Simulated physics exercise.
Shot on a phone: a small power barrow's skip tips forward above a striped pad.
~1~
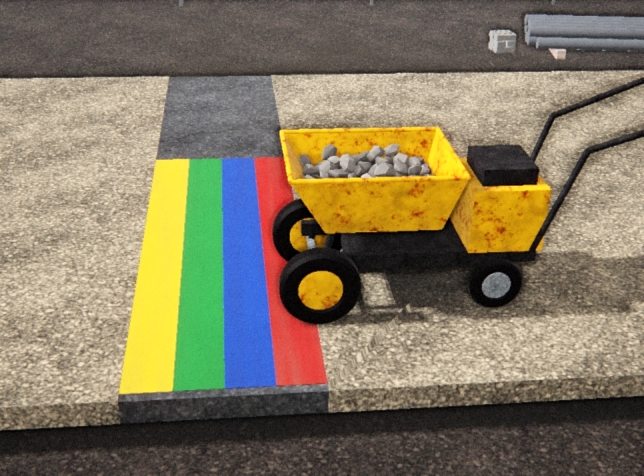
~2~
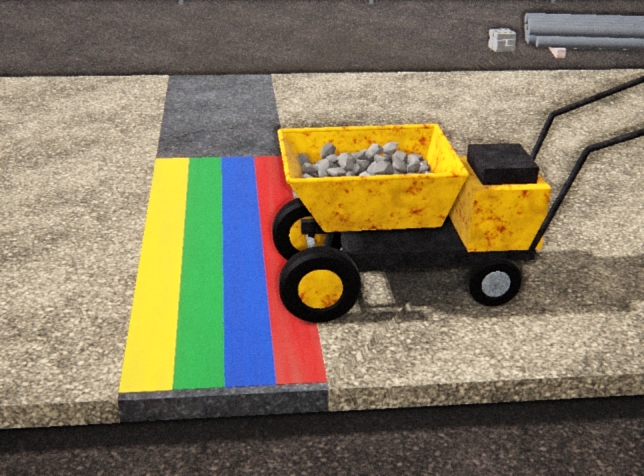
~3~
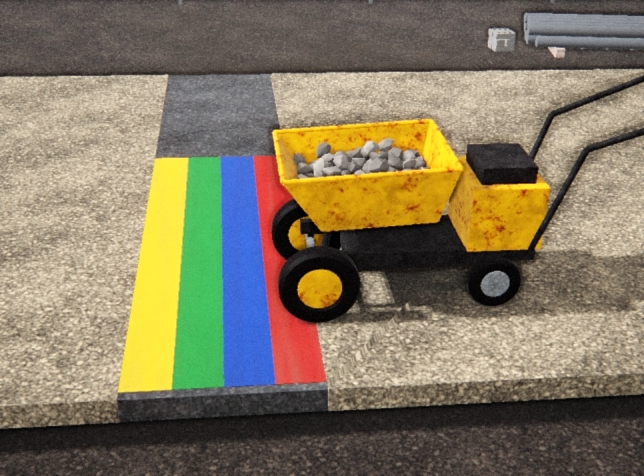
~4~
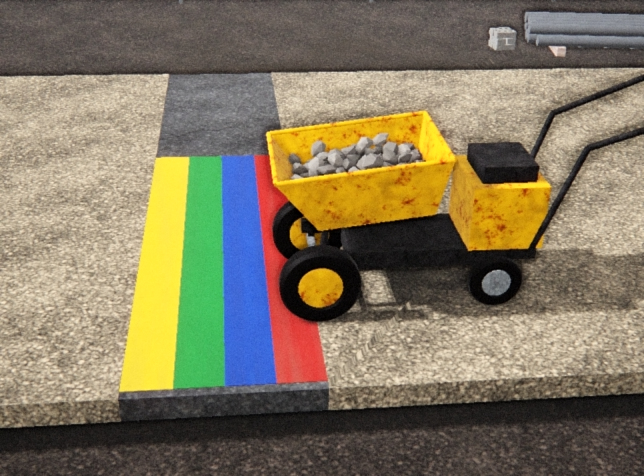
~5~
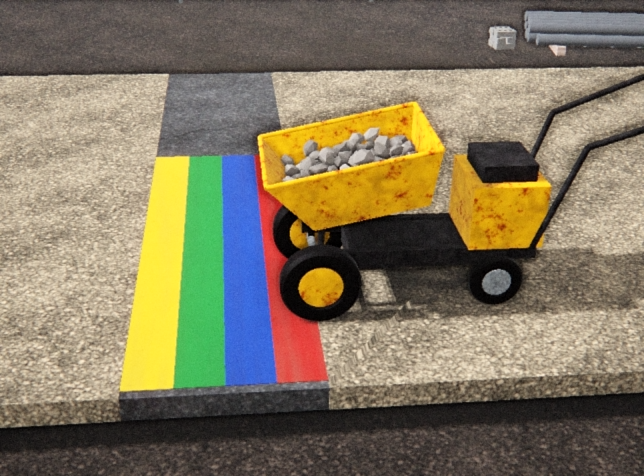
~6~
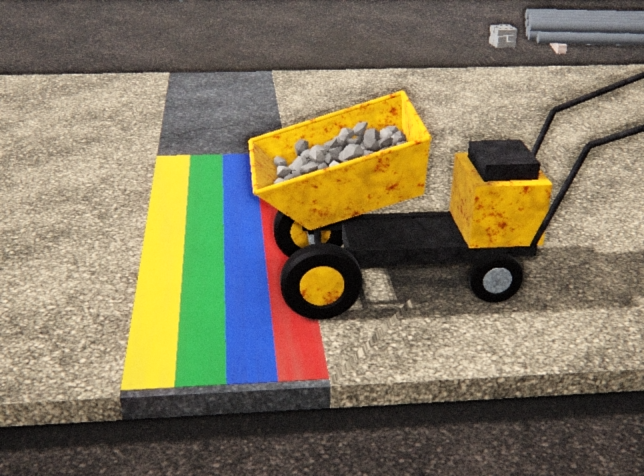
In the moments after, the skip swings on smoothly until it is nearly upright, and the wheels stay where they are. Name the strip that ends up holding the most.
Yellow.
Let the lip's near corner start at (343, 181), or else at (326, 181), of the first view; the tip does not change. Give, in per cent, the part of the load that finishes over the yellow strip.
Roughly 20 percent the first time, roughly 20 percent the second.
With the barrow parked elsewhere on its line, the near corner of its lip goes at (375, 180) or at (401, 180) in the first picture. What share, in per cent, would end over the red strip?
10 and 40 in a hundred, in that order.
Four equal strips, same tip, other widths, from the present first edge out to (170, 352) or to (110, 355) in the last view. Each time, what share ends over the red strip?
Shares in order: Close to 0 %; close to 0 %.
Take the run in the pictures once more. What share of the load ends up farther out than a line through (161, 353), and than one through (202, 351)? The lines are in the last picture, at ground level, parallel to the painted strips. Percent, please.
The first gives 50 %, the second 80 %.
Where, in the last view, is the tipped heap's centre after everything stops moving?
Around (164, 287), give or take.
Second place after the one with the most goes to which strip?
Rank 2: The green one.
Just after the last frame, skip tipped steeply; every one in the skip.
A moment on, skip tipped right over; almost all in the skip; just a few over the green strip; about a tenth over the yellow strip.
Further on, skip tipped right over; roughly a quarter in the skip; roughly a quarter over the green strip; roughly a third over the yellow strip; roughly a quarter off the paint.
When it is over, skip tipped right over; about a tenth in the skip; not one over the red strip; just a few over the blue strip; roughly a quarter over the green strip; roughly a third over the yellow strip; roughly a quarter off the paint.
